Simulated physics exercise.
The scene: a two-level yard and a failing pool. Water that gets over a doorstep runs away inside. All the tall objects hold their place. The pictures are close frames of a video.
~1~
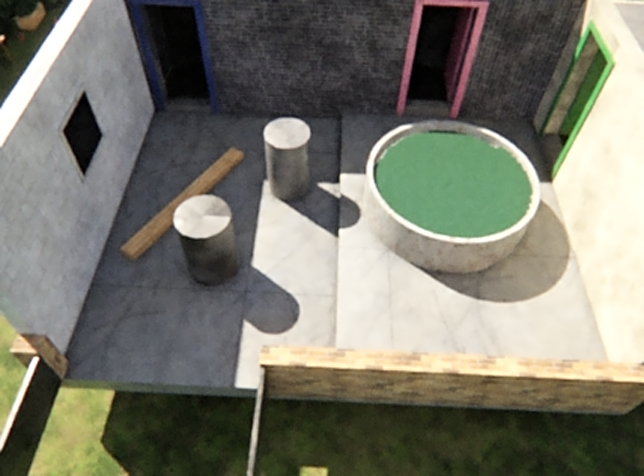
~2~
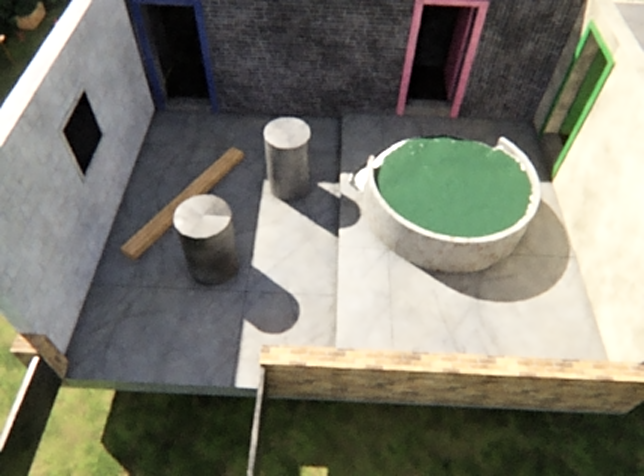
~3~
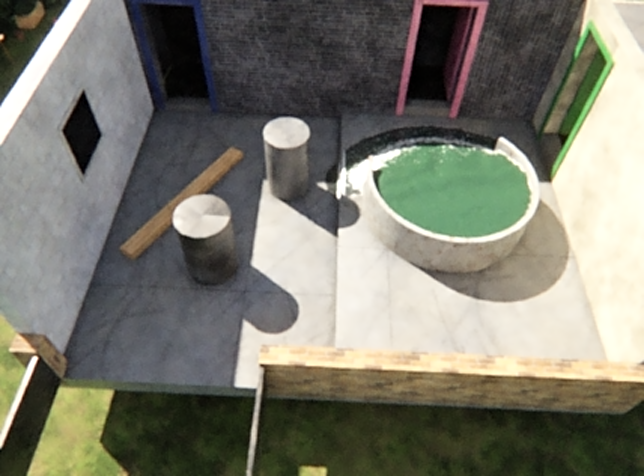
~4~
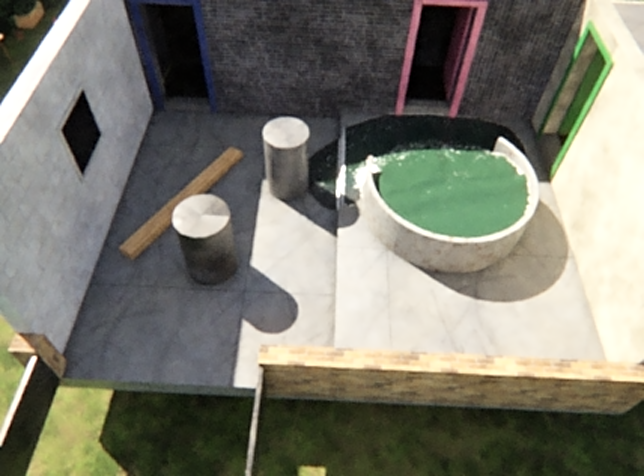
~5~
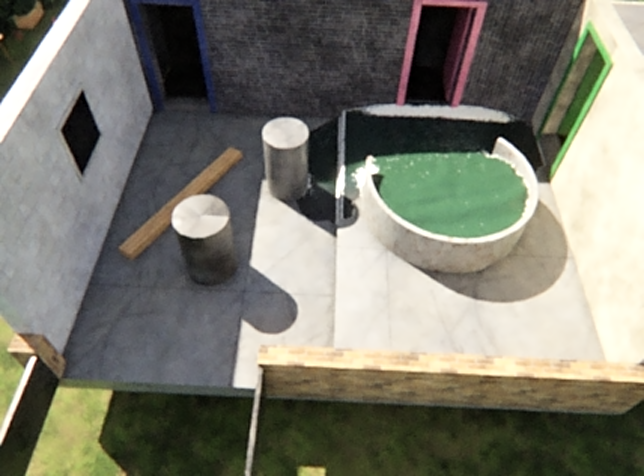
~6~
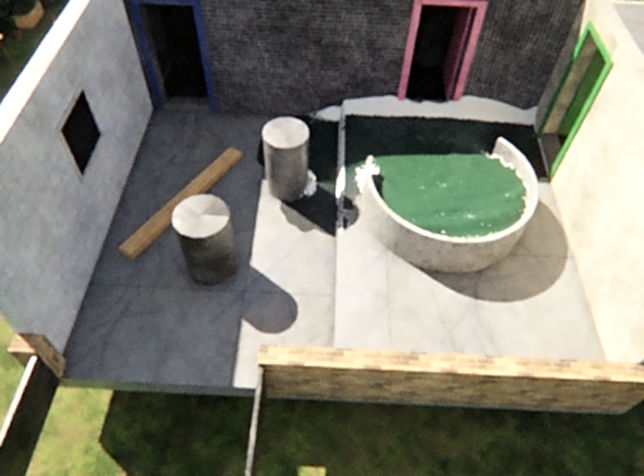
In a walled yard with colored doorways, a round pool of green water sits beside two upright cylinders and a wooden beam. The pool's far side opens and water pours out, spreading dark across the paving toward the back wall and left around the rear cylinder, while the tall objects stay put.
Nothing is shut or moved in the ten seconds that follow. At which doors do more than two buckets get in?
One by one: The blue door takes more than that; the green door stays under that; the pink door takes more than that.
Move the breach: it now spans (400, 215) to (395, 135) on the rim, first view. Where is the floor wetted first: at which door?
First comes the door marked blue.
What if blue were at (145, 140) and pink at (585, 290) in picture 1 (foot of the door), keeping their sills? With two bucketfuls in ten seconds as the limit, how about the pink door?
One by one: The pink door keeps below it.
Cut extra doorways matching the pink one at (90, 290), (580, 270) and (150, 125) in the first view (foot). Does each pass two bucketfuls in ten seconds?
In that order: Holds, is under, goes over.
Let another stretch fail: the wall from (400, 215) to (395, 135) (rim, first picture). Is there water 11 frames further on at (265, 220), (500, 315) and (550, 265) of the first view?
In turn: Flooded, not flooded, clear.
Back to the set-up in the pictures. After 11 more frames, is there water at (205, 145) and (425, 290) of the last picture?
One after the other: Under water, free of water.
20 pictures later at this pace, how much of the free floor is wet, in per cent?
Near 60 in a hundred.
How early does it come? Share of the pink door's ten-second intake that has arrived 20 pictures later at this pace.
Some 100 per cent.
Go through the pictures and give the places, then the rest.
In the first frame, still water in the round pool at (451, 179).
In the second frame, water pours out on the round pool's far side and has run to (355, 184).
In the third frame, the front is at (332, 187), out from the gap on the round pool's far side.
In the fourth frame, water pours out on the round pool's far side and has run to (314, 191).
In the fifth frame, the front is at a hidden place, out from the gap on the round pool's far side.
In the sixth frame, the front is at (262, 156), out from the gap on the round pool's far side.
A moment on, water covers 30 % of the floor; the blue door wet at the sill, nothing in, the green door wet at the sill, nothing in, the pink door over two buckets in.
Next, water covers 35 % of the floor; the blue door wet at the sill, nothing in, the green door wet at the sill, nothing in, the pink door far over two buckets in.
Then, water covers 60 % of the floor; the blue door over two buckets in, the green door wet at the sill, nothing in, the pink door far over two buckets in.
Later, water covers 90 % of the floor; the blue door over two buckets in, the green door under two buckets in, the pink door far over two buckets in.
In the end, water covers 95 % of the floor; the blue door over two buckets in, the green door under two buckets in, the pink door far over two buckets in.
